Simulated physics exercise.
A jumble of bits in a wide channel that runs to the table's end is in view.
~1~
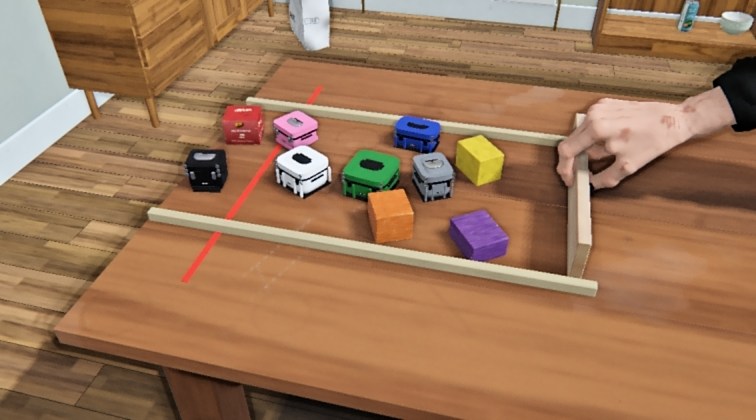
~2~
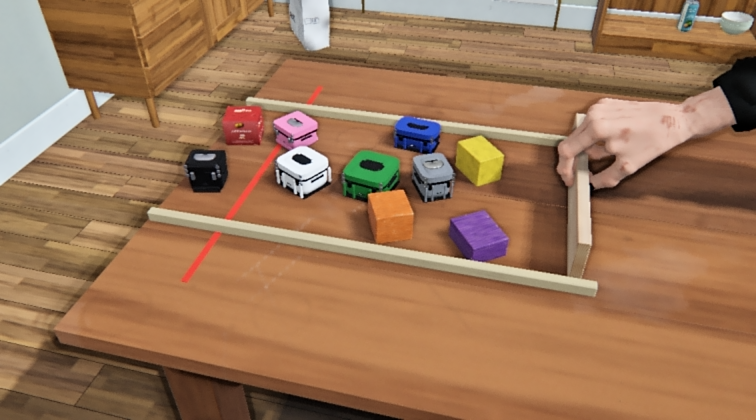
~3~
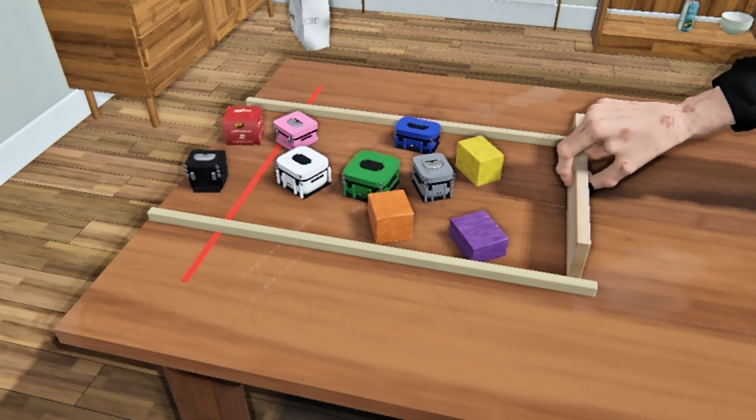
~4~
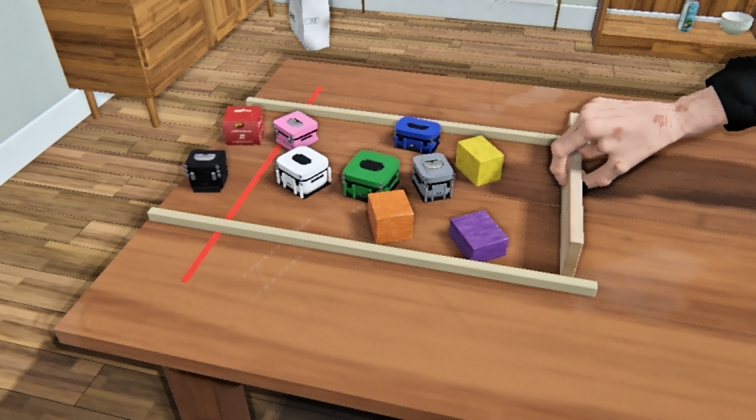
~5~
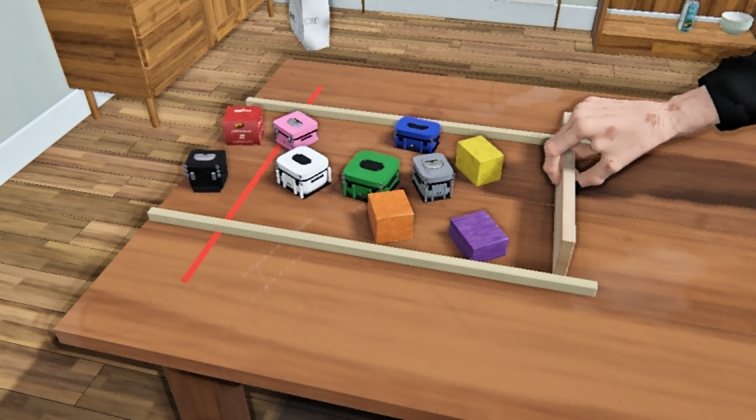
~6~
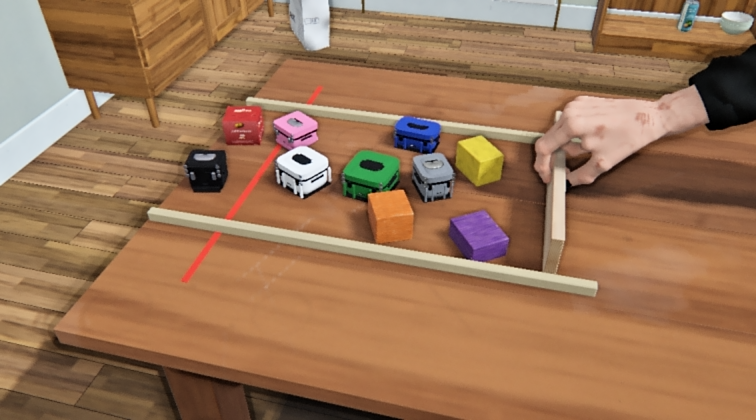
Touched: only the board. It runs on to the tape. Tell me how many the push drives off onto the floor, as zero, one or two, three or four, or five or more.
The push will send three or four off the table.
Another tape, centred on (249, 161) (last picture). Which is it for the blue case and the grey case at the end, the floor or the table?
Blue case - safe; grey case - safe.
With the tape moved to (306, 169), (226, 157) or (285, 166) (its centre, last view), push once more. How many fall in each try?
Respectively, 1, 7 and 1.
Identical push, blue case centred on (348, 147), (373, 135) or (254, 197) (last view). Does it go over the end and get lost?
Taking the three spots in turn, the blue case holds its place, then holds its place, then comes off.
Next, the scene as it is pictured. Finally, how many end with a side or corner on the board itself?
Number in contact with it: 3.
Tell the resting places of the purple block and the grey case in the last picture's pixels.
The purple block ends at (223, 190) and the grey case at (255, 146).
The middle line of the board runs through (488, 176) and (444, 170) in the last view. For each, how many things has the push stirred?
Well, it's 2 at the first one and 5 at the second.
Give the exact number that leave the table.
3 in total.
Early on, none off yet; red box at rest near (244, 126); black case at rest near (208, 170); pink case at rest near (296, 132).
Finally, the number that fall off is three or four; lost, white case, black case and red box.
